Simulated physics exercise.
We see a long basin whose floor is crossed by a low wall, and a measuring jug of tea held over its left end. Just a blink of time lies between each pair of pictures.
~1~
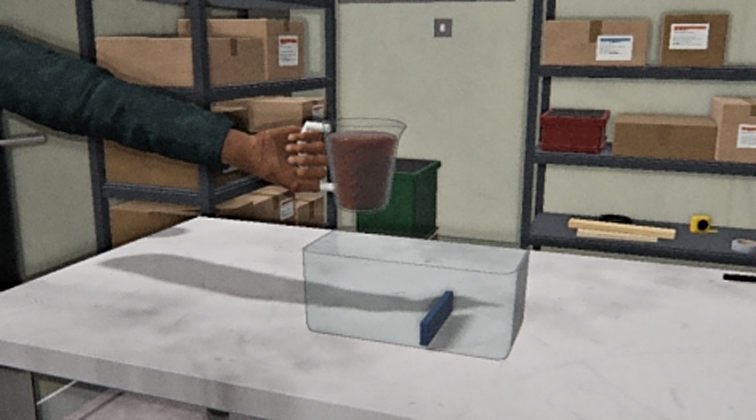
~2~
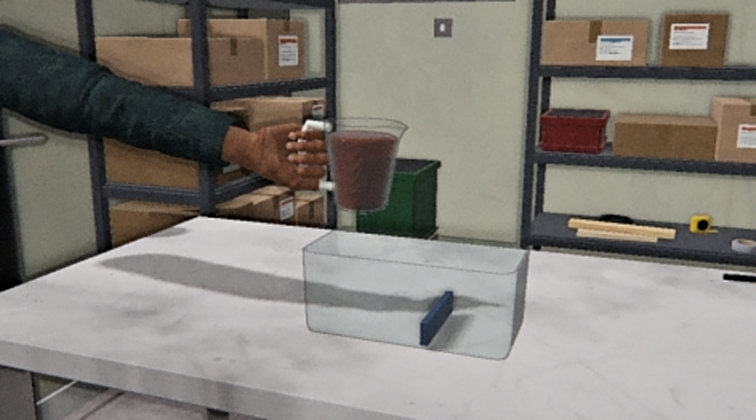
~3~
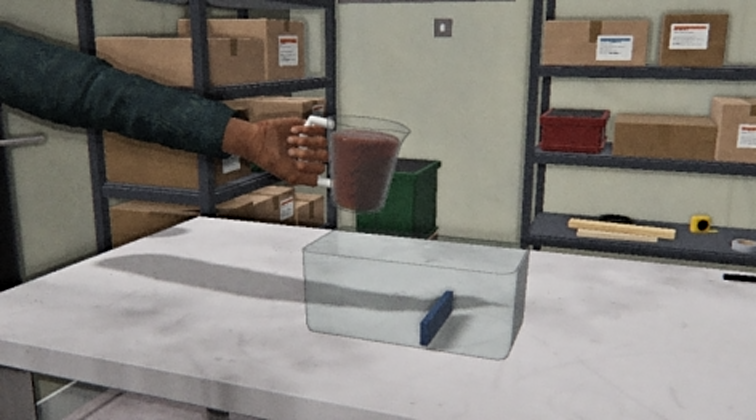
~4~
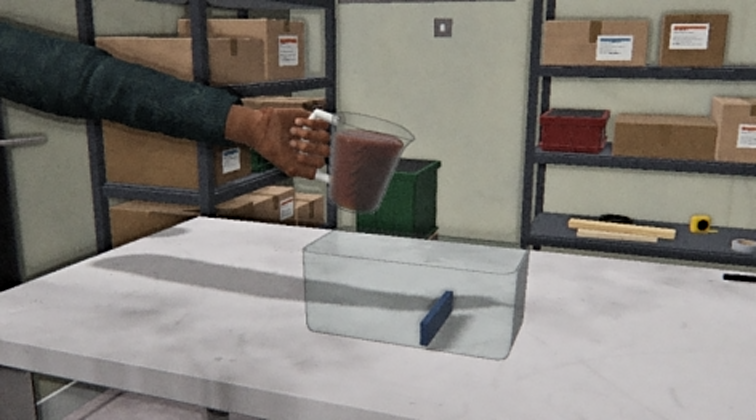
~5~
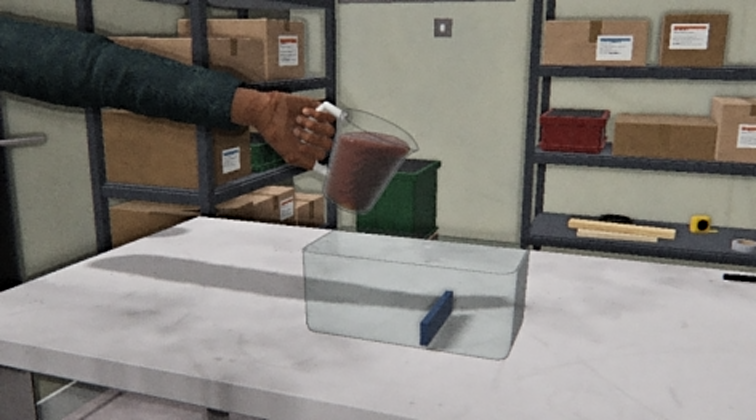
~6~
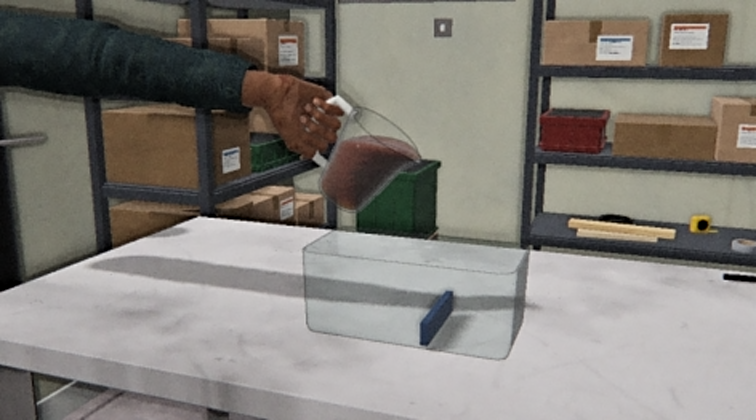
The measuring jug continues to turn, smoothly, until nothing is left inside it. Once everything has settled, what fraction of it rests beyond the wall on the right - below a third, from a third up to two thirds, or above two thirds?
Lands in the middle band.
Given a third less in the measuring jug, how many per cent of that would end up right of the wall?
Estimated share: Around 35 %.
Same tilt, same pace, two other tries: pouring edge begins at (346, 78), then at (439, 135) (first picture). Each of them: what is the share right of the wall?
Roughly 10 % and 80 %.
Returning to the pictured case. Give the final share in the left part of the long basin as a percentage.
I'd estimate around 50 per cent.
A moment on, the measuring jug is tipped right over and 45 per cent is still to pour, 5 is left of the wall and 28 right of it.
Next, the measuring jug is tipped right over and 6 per cent is still to pour, 39 is left of the wall and 46 right of it.
Then the measuring jug is tipped right over and 0 per cent is still to pour, 48 is left of the wall and 49 right of it.
Later the measuring jug is tipped right over and 0 per cent is still to pour, 48 is left of the wall and 49 right of it.
In the end 48 per cent lies left of the wall, 49 right of it and 2 outside.
